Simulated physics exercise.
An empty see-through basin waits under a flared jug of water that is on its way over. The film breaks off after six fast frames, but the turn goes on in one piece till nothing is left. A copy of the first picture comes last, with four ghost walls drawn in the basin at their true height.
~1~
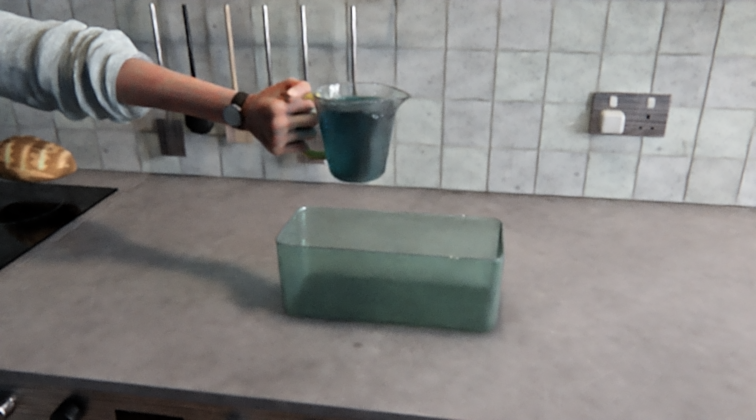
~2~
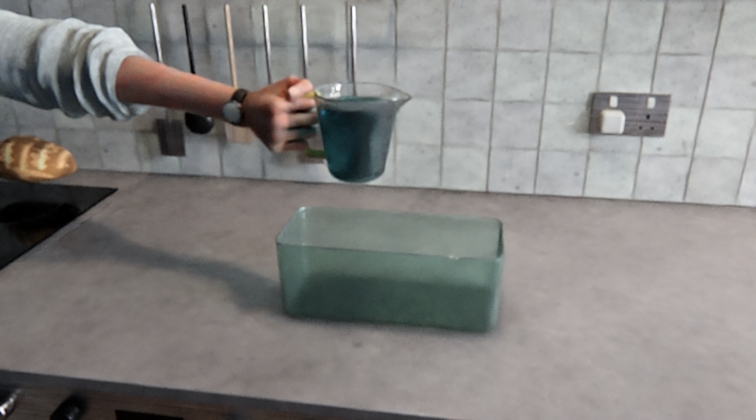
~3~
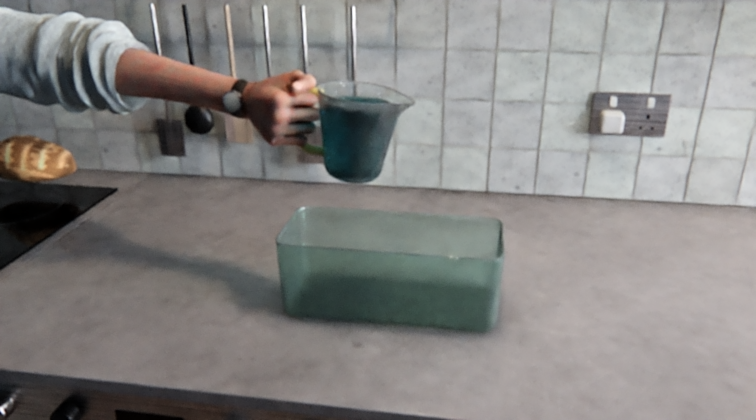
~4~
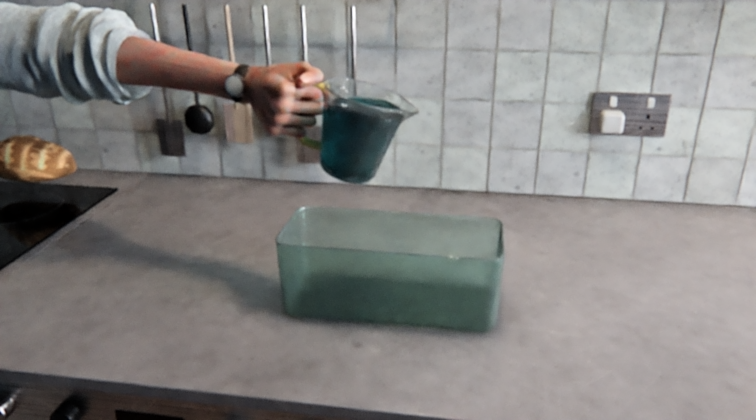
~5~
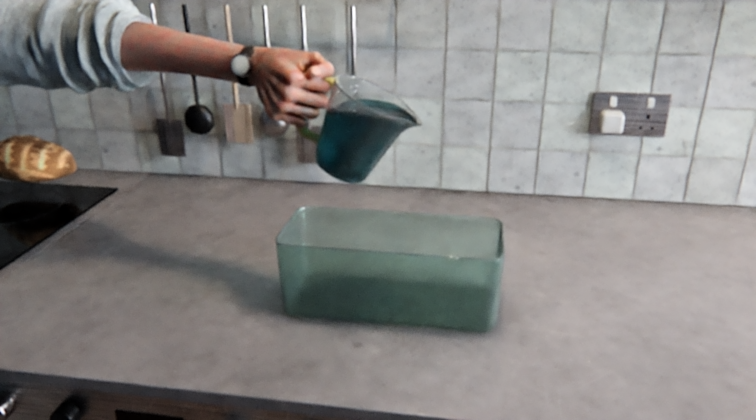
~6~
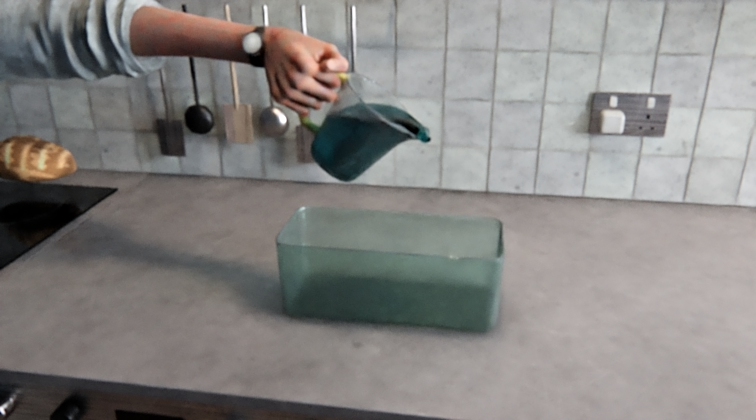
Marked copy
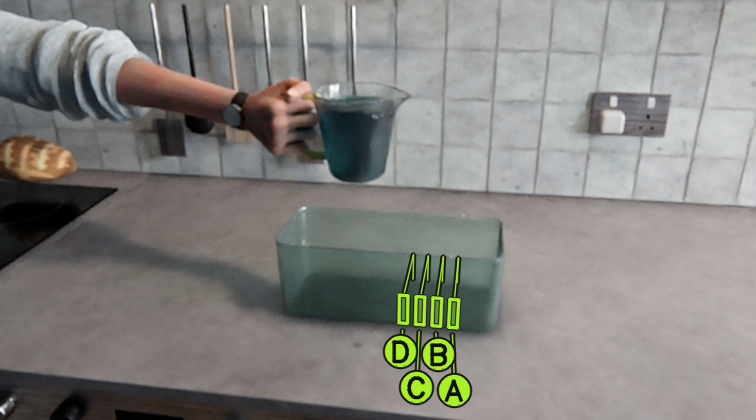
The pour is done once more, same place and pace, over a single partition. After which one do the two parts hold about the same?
Use slot B.
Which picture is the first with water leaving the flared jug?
In picture 6.
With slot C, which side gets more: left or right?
More ends on the right.
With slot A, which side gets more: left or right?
The left side.
In lime, A at (452, 334); B at (435, 332); C at (419, 331); D at (402, 329).
Choosing A, about 79 % ends left of the wall and 19 % right of it.
Choosing B, about 49 % ends left of the wall and 48 % right of it.
Choosing C, about 17 % ends left of the wall and 81 % right of it; 3 % is lost outside.
Choosing D, about 8 % ends left of the wall and 89 % right of it; 3 % is lost outside.
